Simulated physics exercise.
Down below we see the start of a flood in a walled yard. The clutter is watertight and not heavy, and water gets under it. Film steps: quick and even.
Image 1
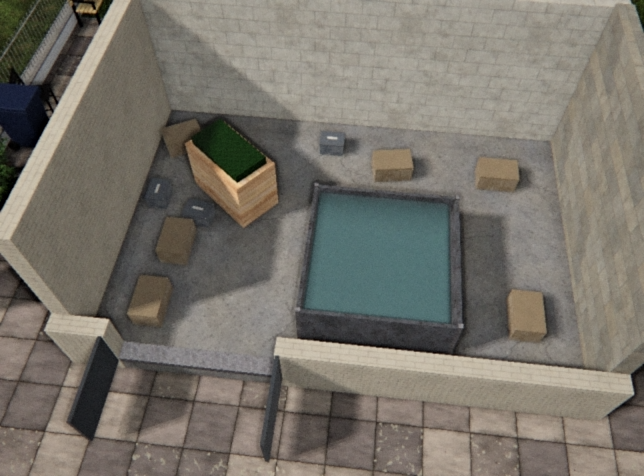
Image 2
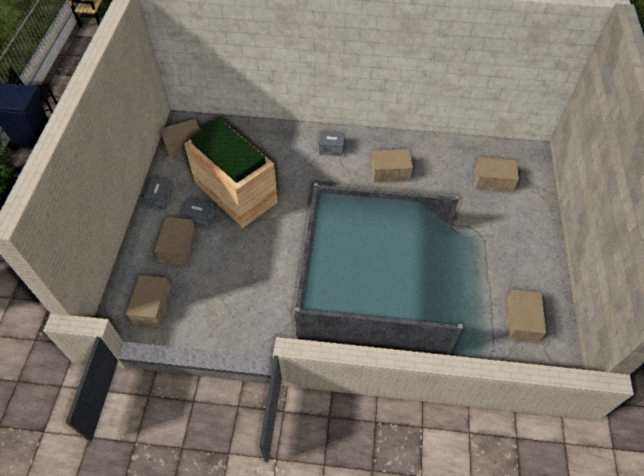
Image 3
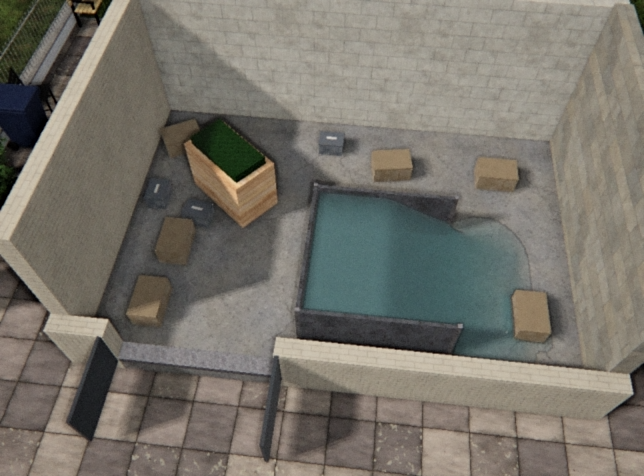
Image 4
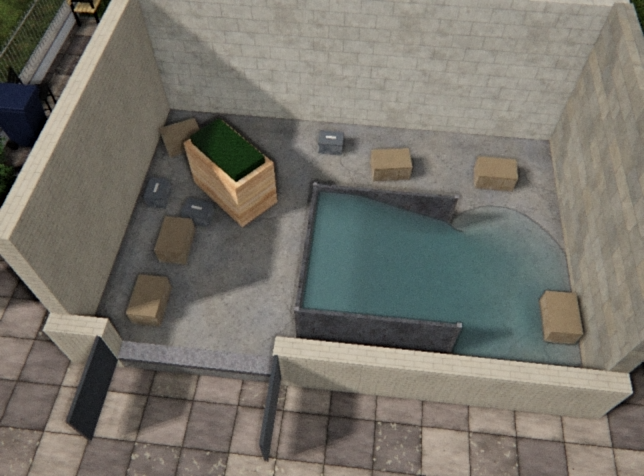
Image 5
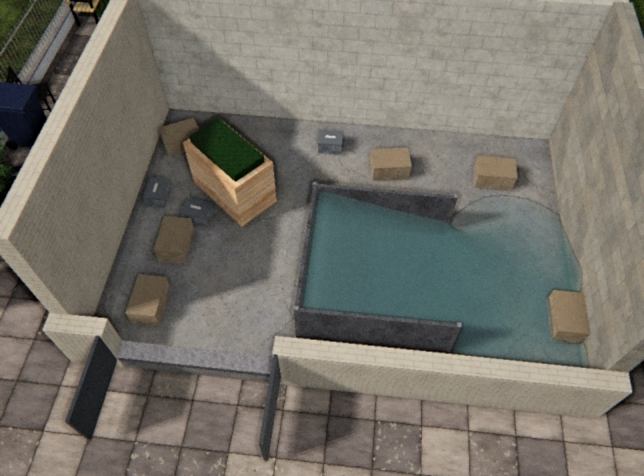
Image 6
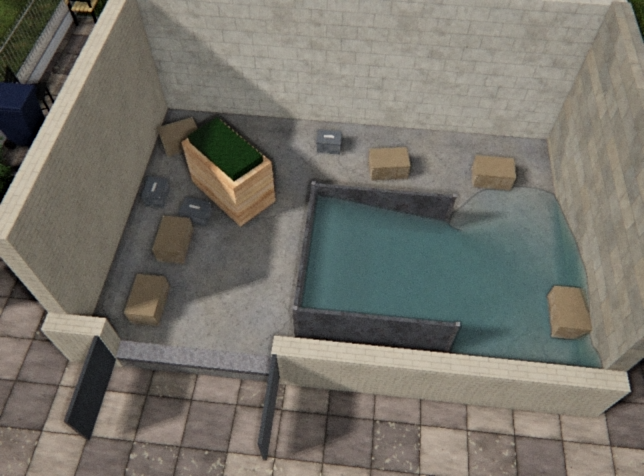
The footage shows water pouring from the open right side of a tank in a walled yard and spreading across the floor, pushing one brown crate a short way right while the other objects stay in place.
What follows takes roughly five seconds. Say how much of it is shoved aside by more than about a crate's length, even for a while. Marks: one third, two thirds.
The share moved far is a third up to two thirds.
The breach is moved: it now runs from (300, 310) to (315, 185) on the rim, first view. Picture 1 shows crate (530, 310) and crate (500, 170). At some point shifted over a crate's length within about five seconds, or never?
In the order given: Stayed within that, stayed within that.
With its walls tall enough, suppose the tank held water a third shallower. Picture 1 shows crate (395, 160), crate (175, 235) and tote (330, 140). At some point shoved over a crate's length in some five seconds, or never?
One: Passed the mark. Two: Stayed below the mark. Three: Passed the mark.
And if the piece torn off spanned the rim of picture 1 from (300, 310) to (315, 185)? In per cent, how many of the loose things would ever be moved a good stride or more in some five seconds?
About 70 per cent.
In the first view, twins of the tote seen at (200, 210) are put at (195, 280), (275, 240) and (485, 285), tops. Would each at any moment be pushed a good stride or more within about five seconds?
One by one: Hardly budges; hardly budges; knocked well away.
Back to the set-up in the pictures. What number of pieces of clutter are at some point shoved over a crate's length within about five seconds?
The answer is 5.
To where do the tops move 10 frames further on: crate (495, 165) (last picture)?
That would put it around (466, 152).
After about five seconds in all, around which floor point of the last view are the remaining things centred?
I'd put it around pixel (242, 223).
A moment on, 1 of 10 are well off their spots; 1 afloat.
Next, 1 of 10 are well off their spots; 1 afloat.
Later, 3 of 10 are well off their spots; 1 afloat.
In the end, 5 of 10 are well off their spots, and 5 have been at some point; 4 afloat.
